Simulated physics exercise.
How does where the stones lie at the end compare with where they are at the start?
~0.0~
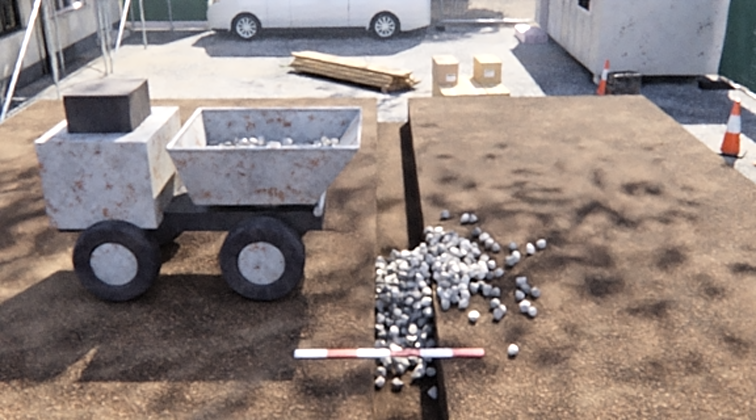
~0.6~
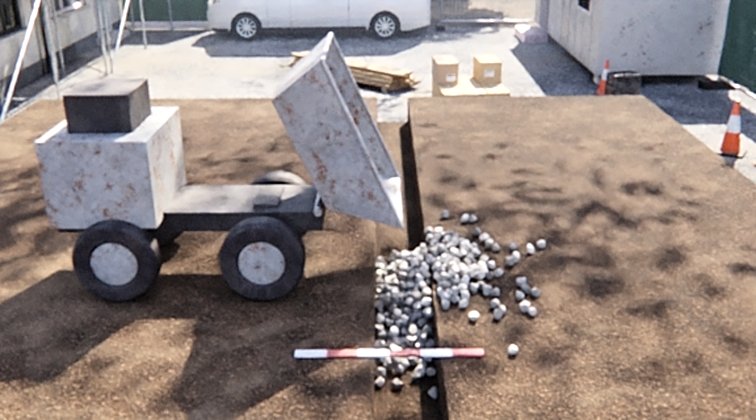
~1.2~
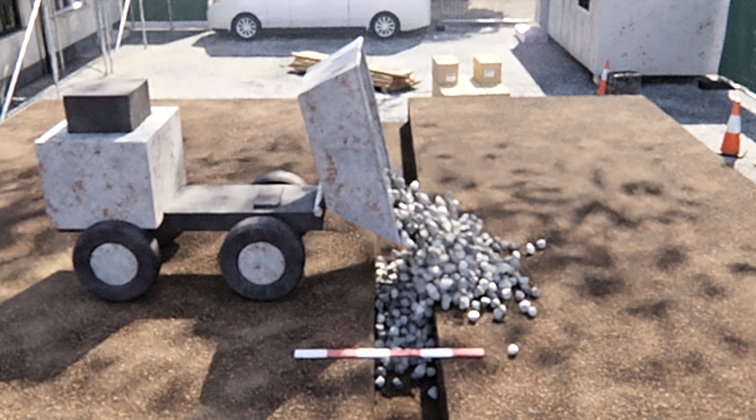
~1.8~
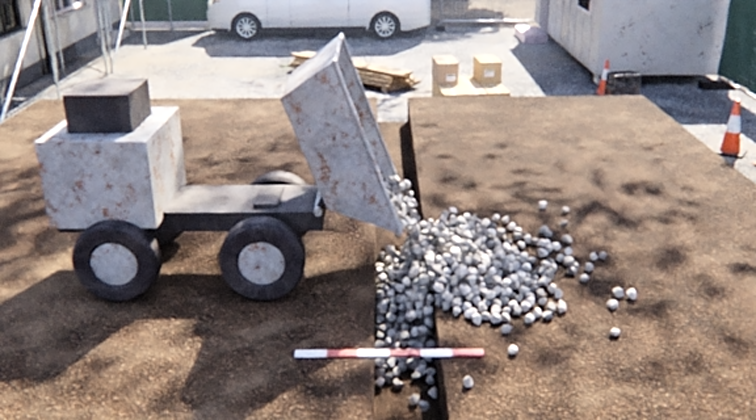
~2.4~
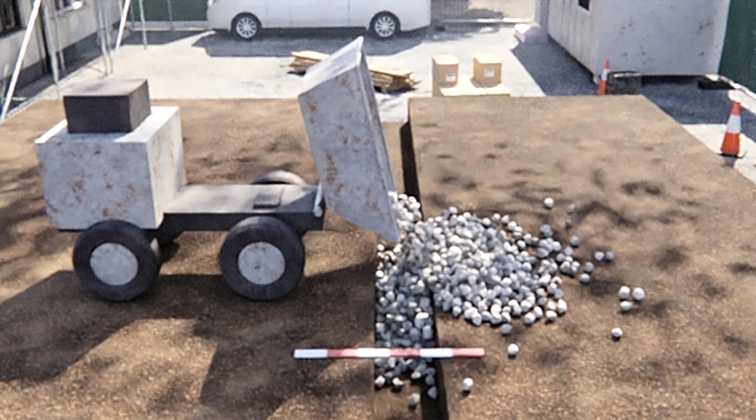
At the start the stones are partly in the dumper's skip and partly in a smaller heap in and beside the trench. By the end they lie further to the right and lower overall, in a wider heap over the trench and the ground beyond it.
